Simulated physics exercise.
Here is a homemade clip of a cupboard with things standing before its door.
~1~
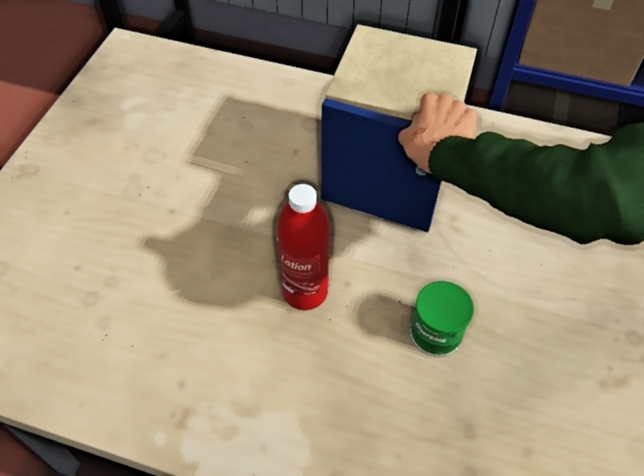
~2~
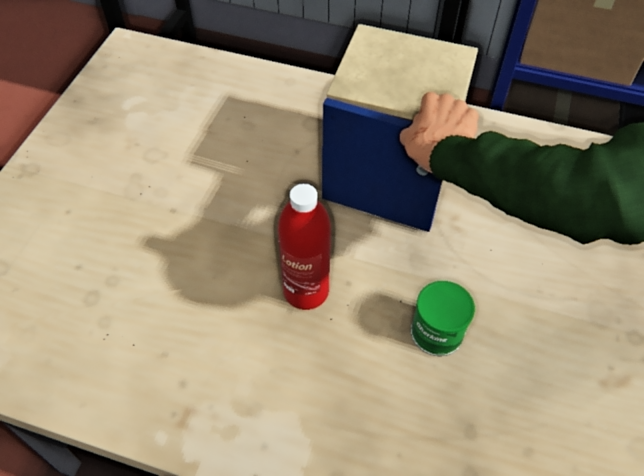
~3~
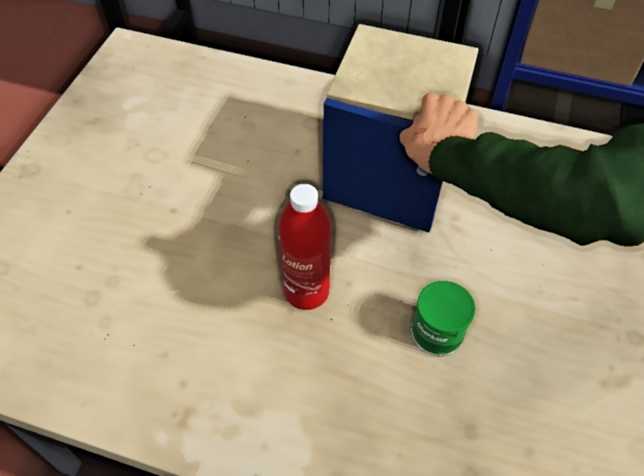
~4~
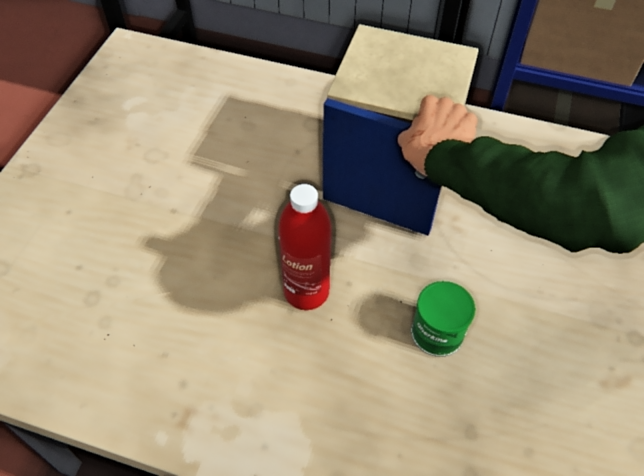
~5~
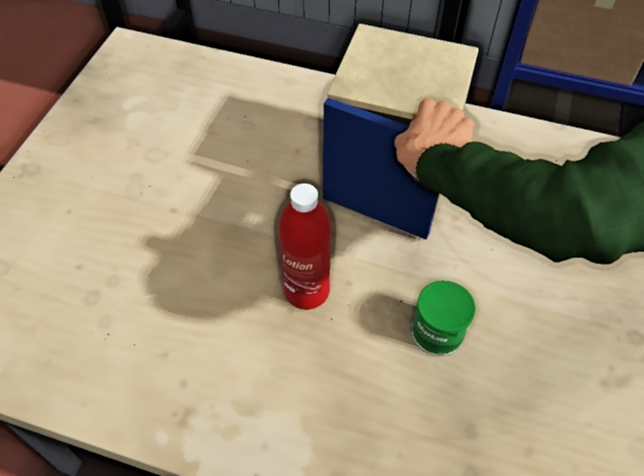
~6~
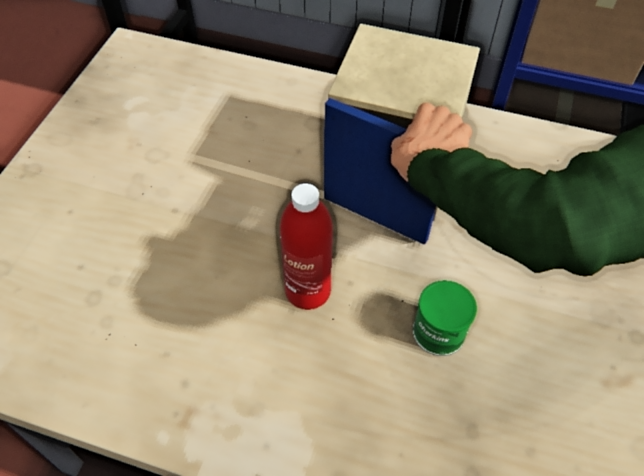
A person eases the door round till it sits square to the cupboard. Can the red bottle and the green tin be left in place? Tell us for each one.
As it turns out, the red bottle gets shoved if left, the green tin can stay put.
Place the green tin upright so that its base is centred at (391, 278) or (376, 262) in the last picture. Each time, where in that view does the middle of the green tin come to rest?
In the first case it settles close to (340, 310), in the second close to (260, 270).
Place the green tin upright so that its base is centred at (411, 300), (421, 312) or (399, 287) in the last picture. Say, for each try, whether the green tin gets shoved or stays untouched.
Taking the spots in the order given, the green tin goes unhit; goes unhit; takes a hit.
Then, 1.32 s later than the last frame, door 70° open; red bottle moving near (302, 248); green tin at rest near (444, 319).
Then, 1.52 s later than the last frame, door 79° open; red bottle shifted a little near (284, 247); green tin at rest near (444, 319).
Then, 1.70 s later than the last frame, door 87° open; red bottle shifted about its own width near (267, 244); green tin at rest near (444, 319).
When it is over, the red bottle is pushed along, near (259, 243); the green tin remains where it is, near (444, 319).
